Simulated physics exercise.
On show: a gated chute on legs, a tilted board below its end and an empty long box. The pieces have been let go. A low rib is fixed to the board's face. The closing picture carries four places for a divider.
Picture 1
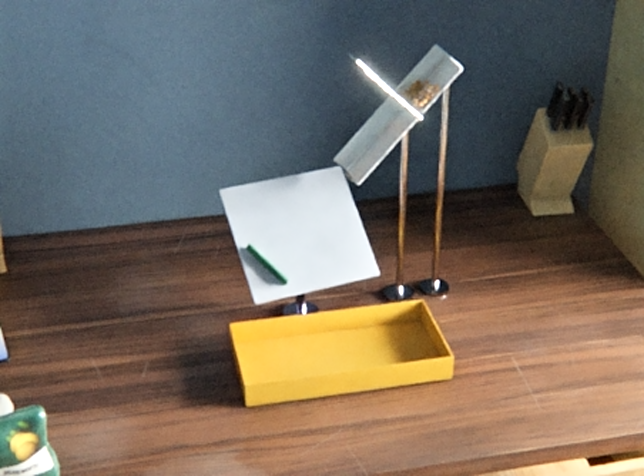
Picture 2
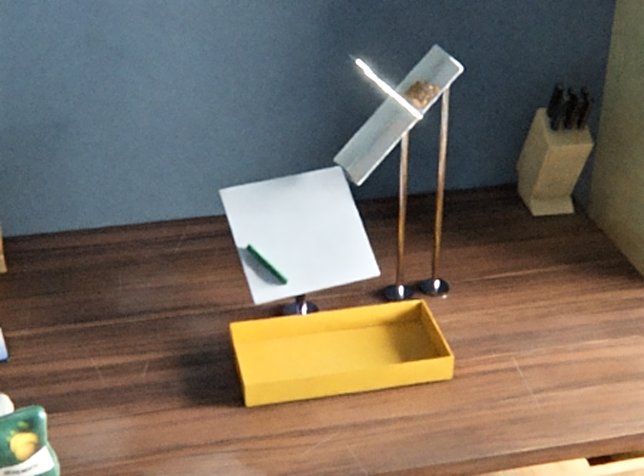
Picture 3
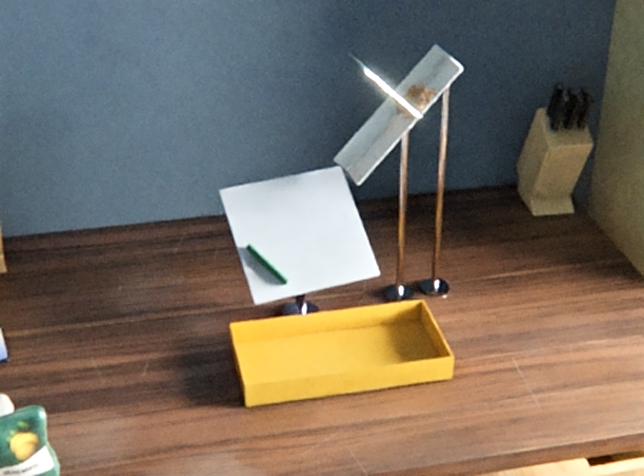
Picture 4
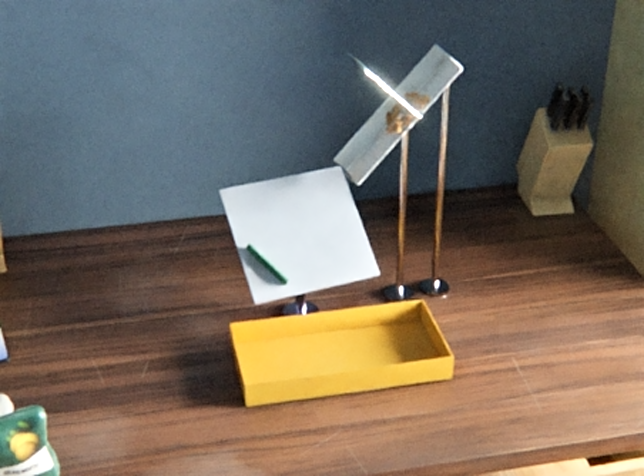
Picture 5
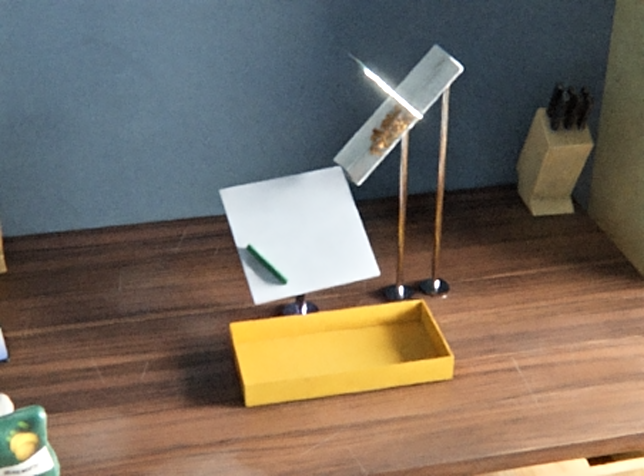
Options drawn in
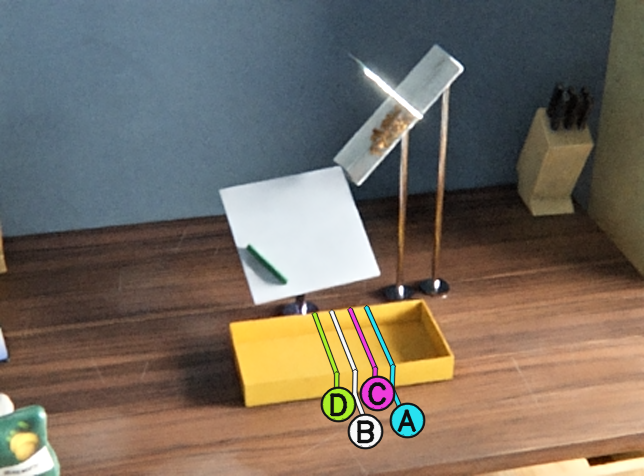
The clip shows a raised, sloping chute on legs above a tilted white board with a green strip and a yellow box. A cluster of small tan pieces passes under the gate and slides down the chute toward the lower left.
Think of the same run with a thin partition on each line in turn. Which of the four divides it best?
Take D.
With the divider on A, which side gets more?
Left.
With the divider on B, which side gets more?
Left.
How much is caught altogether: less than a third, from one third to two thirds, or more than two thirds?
About that: More than two thirds.
On the marked copy, line A crosses the front rim at (392, 365); line B crosses the front rim at (354, 370); line C crosses the front rim at (374, 368); line D crosses the front rim at (336, 373).
With A, of what is caught, every piece on the left of the divider, not one piece on the right.
With B, of what is caught, the larger part on the left of the divider, about a tenth on the right.
With C, of what is caught, almost all on the left of the divider, just a few on the right.
With D, of what is caught, the larger part on the left of the divider, roughly a quarter on the right.
